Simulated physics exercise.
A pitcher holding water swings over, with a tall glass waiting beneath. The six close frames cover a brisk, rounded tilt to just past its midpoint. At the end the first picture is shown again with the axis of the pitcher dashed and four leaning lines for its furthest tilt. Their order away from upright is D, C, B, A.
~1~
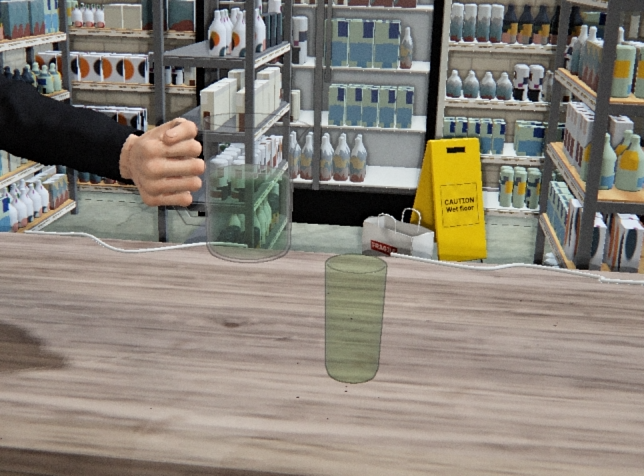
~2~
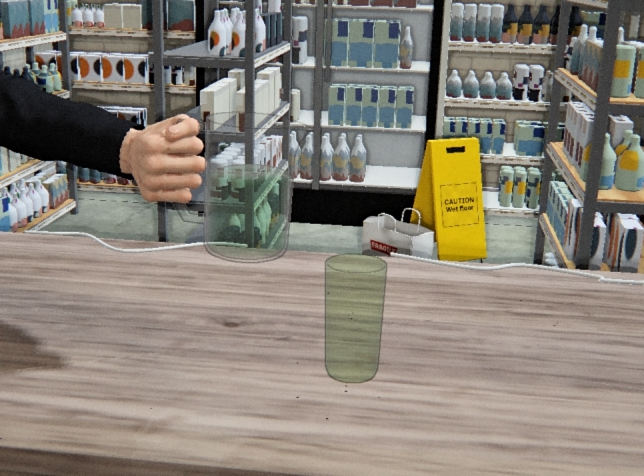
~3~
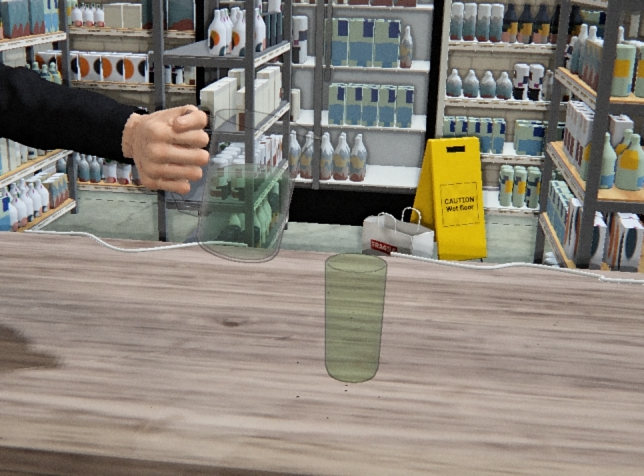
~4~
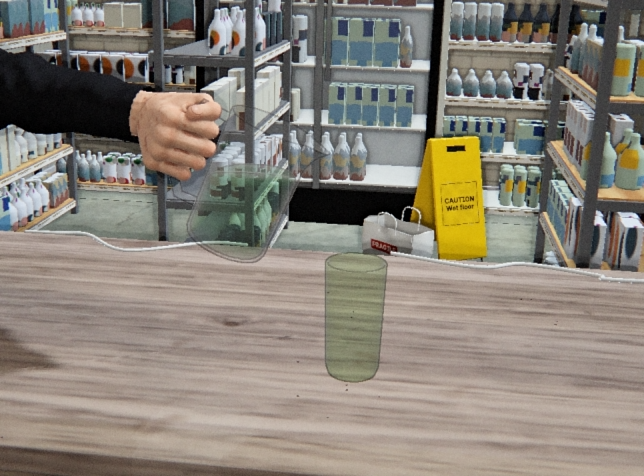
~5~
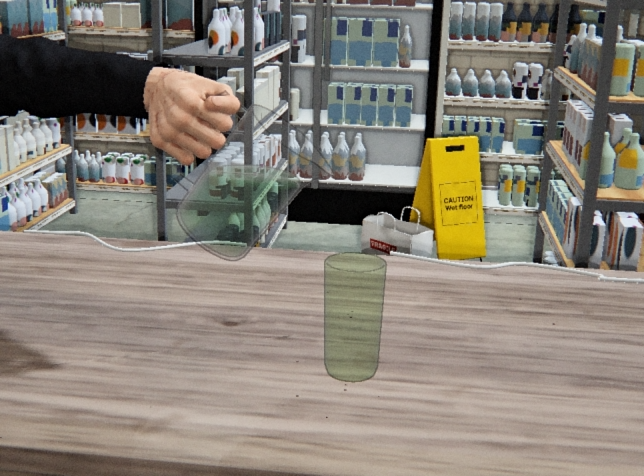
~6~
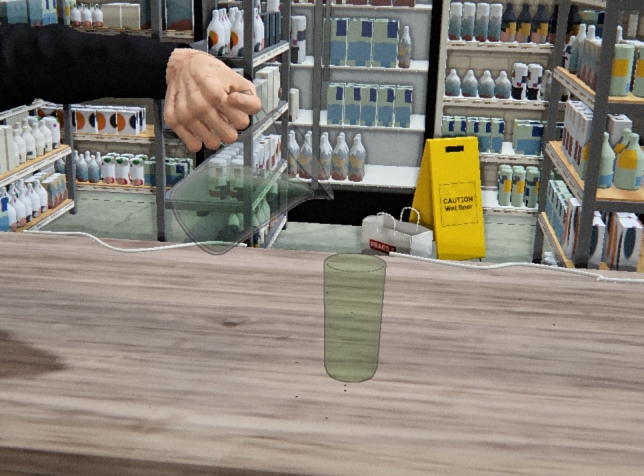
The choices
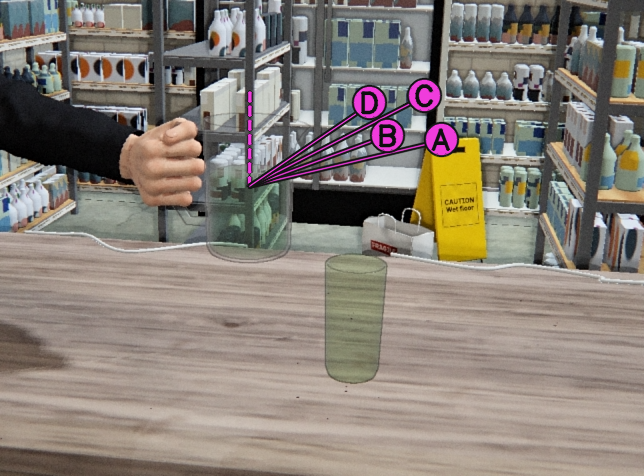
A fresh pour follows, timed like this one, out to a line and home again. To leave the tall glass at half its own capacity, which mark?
A is best.
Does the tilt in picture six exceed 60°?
No, it does not.
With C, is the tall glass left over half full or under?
Under half.
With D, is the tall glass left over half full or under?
Under.
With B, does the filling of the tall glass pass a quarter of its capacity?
Yes, clearly.
On the marked copy, A at (425, 144); B at (370, 141); C at (410, 103); D at (356, 113).
With A, the tall glass ends with about 53 % of what it can hold; 3 % of the water is spilt.
With B, the tall glass ends with about 33 % of what it can hold.
With C, the tall glass ends with about 18 % of what it can hold.
With D, the tall glass ends with about 8 % of what it can hold.
